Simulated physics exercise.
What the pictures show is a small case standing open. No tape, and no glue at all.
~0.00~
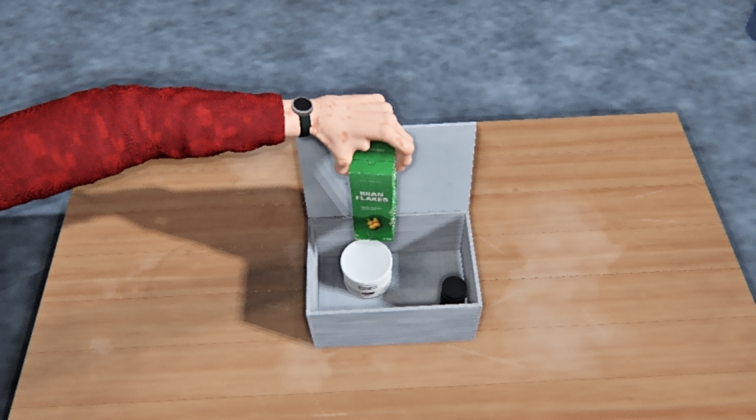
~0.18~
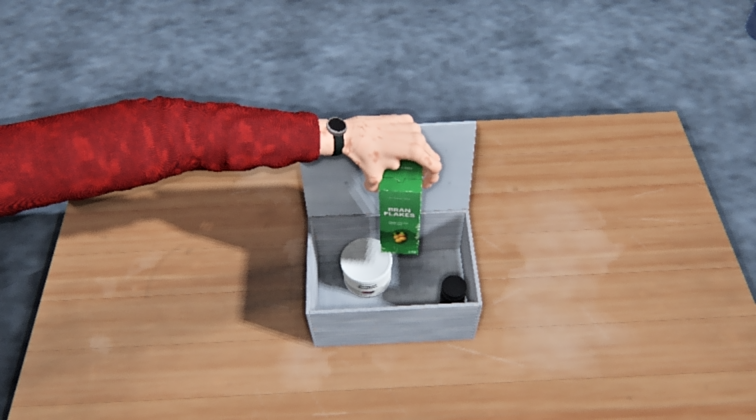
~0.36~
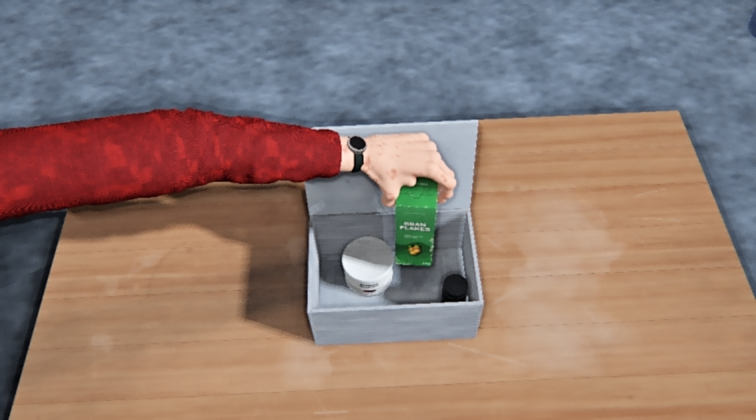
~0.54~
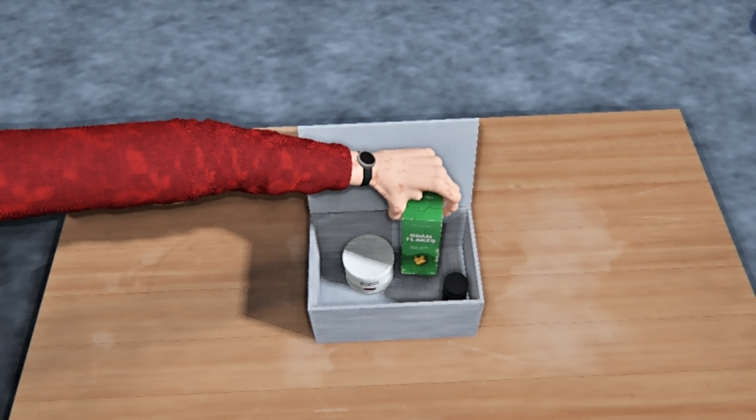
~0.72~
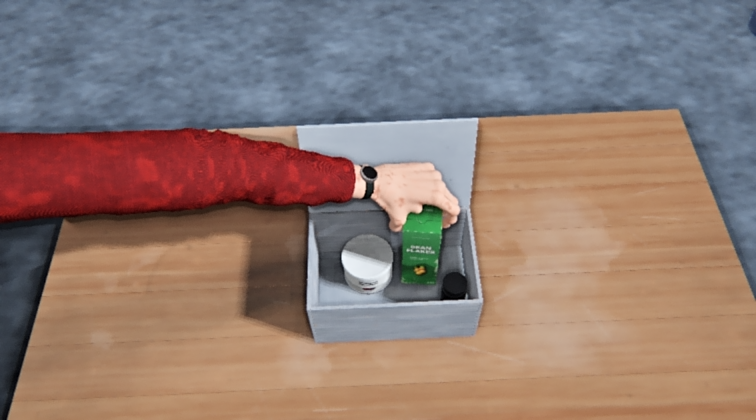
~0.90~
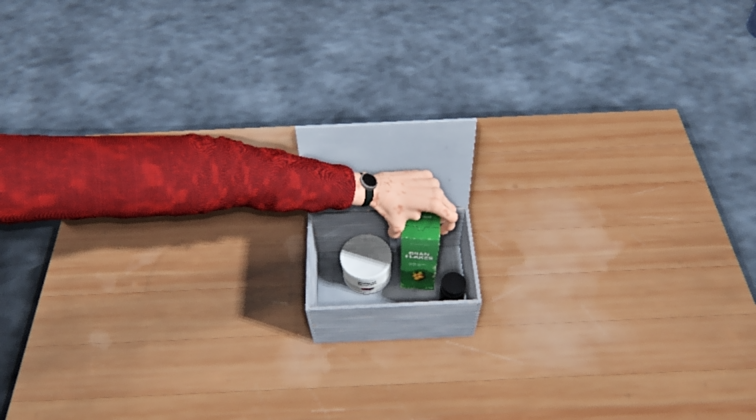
Inside an open grey case on a wooden table, a red-sleeved arm lowering a green carton between a white tub and black-topped container.
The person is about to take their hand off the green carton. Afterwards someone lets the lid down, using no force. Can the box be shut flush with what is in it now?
No - the lid stays raised.
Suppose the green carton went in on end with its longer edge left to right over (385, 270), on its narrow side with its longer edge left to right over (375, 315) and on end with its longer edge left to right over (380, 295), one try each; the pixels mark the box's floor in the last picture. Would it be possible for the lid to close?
Trial 1: Lid propped open. Trial 2: Lid fully lowered. Trial 3: Lid propped open.
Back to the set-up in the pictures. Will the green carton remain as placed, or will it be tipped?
Once everything settles, it keeps its original angle.
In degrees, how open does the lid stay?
Around 55 degrees.
After 1.90 s, lid starting down.
After 2.30 s, lid 72° above the rim.
After 2.60 s, lid 60° above the rim.
In the end (3.5 s), lid 55° above the rim; all 3 unmoved. At the end, from the last picture's camera, green carton near (418, 253).
